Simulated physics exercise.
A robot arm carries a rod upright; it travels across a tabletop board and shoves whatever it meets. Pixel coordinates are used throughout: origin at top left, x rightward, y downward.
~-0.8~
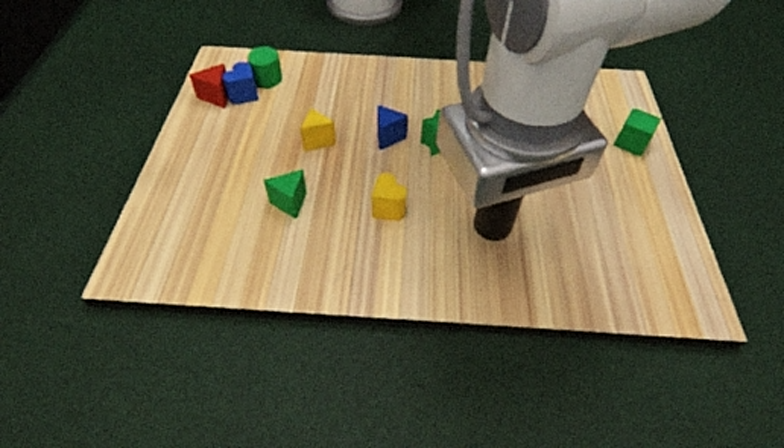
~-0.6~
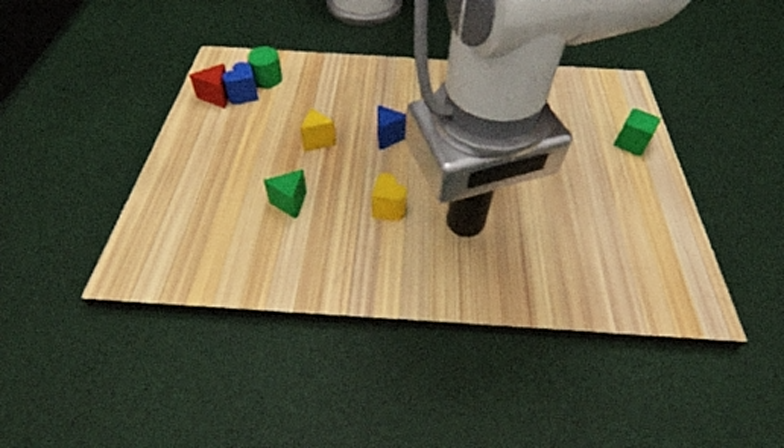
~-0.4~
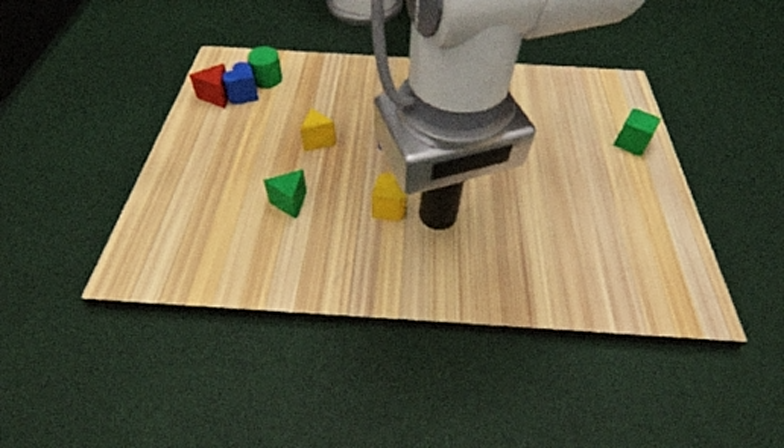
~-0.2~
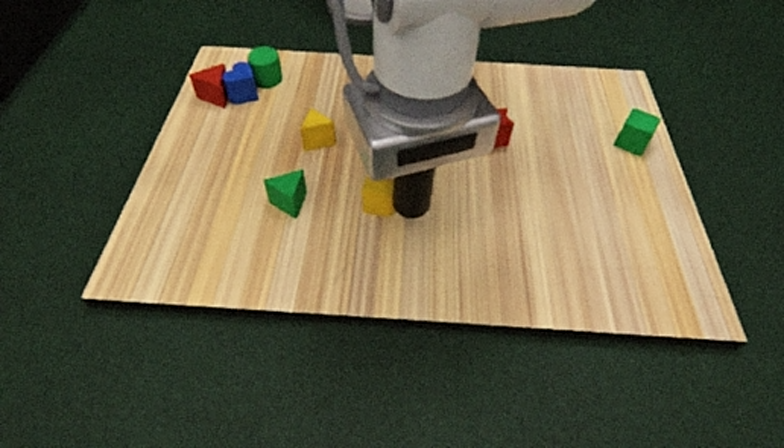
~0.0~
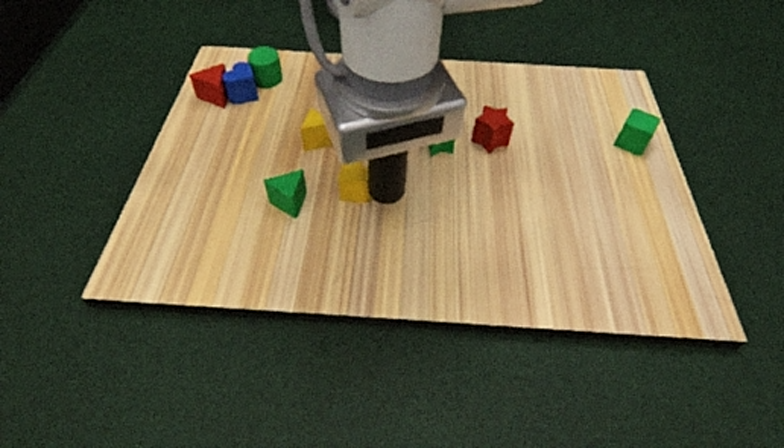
At the start, a robot arm holds a dark rod over a wooden board scattered with colored blocks, to the right of a yellow heart. The rod moves left to the heart, then pushes it a short way left and slightly upward toward the yellow triangular block, while a red star comes into view behind the arm.
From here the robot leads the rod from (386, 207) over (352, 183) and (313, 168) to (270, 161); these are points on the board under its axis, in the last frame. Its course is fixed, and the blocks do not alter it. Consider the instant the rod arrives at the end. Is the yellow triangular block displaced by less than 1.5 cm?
The answer is yes.
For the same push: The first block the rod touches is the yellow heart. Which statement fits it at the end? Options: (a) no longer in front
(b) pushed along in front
b: Pushed along in front.
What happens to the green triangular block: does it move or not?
That block is going to be left alone.
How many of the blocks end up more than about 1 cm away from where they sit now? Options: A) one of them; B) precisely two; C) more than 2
A
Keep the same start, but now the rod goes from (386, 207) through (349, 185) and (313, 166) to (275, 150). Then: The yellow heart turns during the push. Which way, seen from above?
Overhead view: Anti-clockwise.
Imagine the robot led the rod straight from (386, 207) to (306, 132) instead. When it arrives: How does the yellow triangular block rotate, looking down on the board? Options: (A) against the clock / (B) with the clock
My pick is A.
On the path given first. One third of the way, rod at (350, 167); yellow heart at (316, 152), turned 25° anticlockwise.
Two thirds of the way, rod at (310, 152); yellow heart at (275, 143), turned 55° anticlockwise.
At the end, rod at (266, 145); green triangular block in place; yellow triangular block in place; yellow heart at (232, 144), turned 105° anticlockwise.
